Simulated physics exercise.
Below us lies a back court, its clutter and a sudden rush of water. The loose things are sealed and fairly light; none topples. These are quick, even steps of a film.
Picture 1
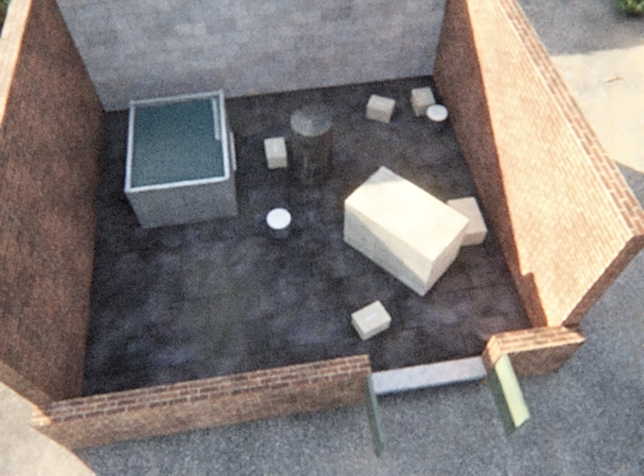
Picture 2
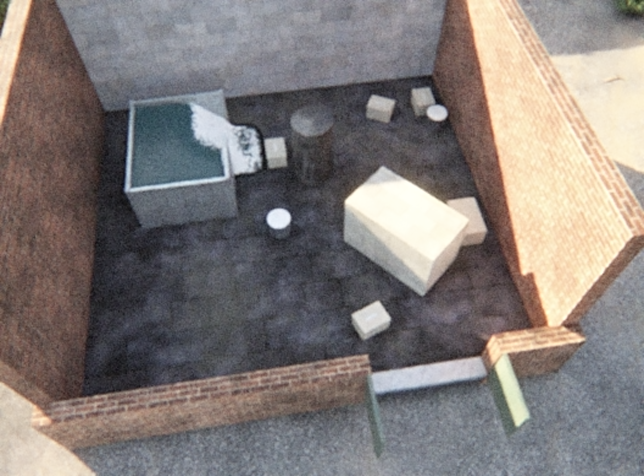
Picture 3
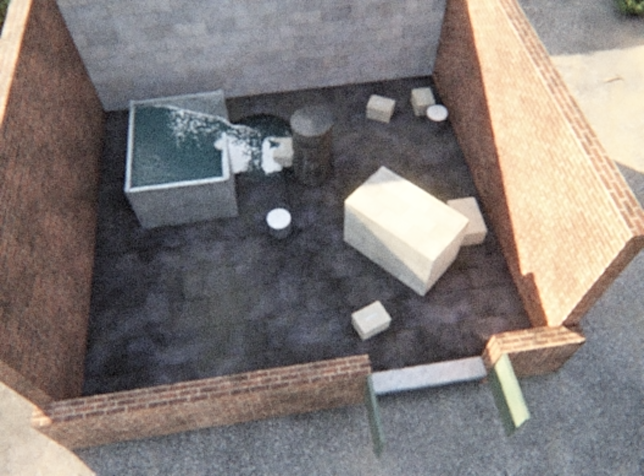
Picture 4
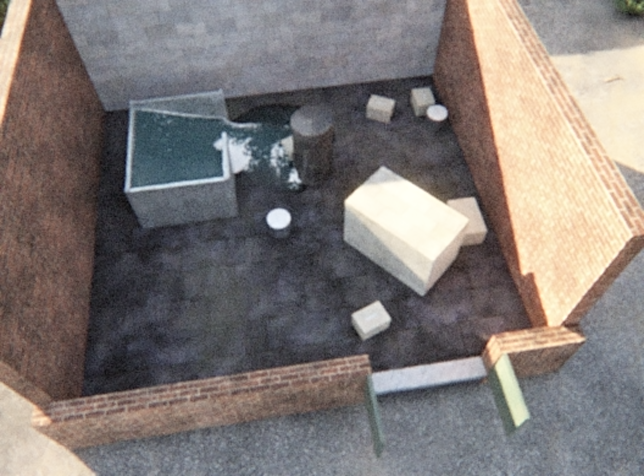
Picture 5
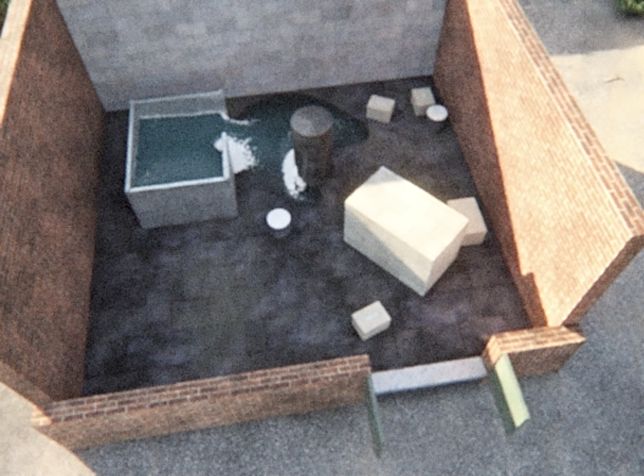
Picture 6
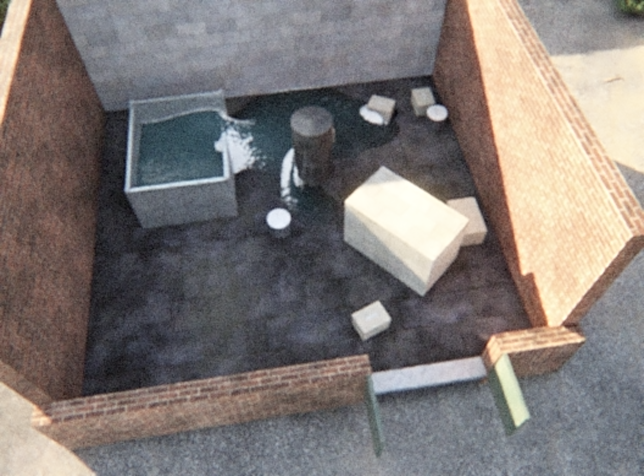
At the start, a walled court holds an open tank of still, dark green water, a dark cylinder and scattered pale boxes. Water then bursts from the tank's right side, foaming over a small box and nudging it rightward until it disappears from view, while water spreads around the cylinder toward the boxes at upper right.
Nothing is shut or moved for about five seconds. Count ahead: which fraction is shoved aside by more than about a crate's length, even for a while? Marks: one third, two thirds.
Share: Two thirds or above.
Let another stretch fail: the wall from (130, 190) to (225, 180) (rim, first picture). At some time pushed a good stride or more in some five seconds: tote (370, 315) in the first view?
For that one: Shifted that much.
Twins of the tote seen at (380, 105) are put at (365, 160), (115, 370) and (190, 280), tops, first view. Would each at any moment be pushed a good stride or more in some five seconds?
One after the other: Less than that, never so far, short of that.
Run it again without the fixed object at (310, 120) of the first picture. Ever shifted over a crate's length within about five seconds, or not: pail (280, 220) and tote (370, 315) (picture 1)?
As listed: Less than that, not that far.
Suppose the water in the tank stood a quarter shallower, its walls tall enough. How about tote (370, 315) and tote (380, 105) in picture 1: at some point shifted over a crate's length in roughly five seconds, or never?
In that order: Never so far, moved that far.
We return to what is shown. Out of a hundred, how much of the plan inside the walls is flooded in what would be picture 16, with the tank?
I make it 55 per cent.
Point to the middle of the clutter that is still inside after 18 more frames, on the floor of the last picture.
Around (404, 247).
A moment on, 1 of 7 are well off their spots; 0 afloat.
Next, 3 of 7 are well off their spots; 4 afloat.
Later, 6 of 7 are well off their spots; 5 afloat.
In the end, 6 of 7 are well off their spots, and 6 have been at some point; 4 afloat.
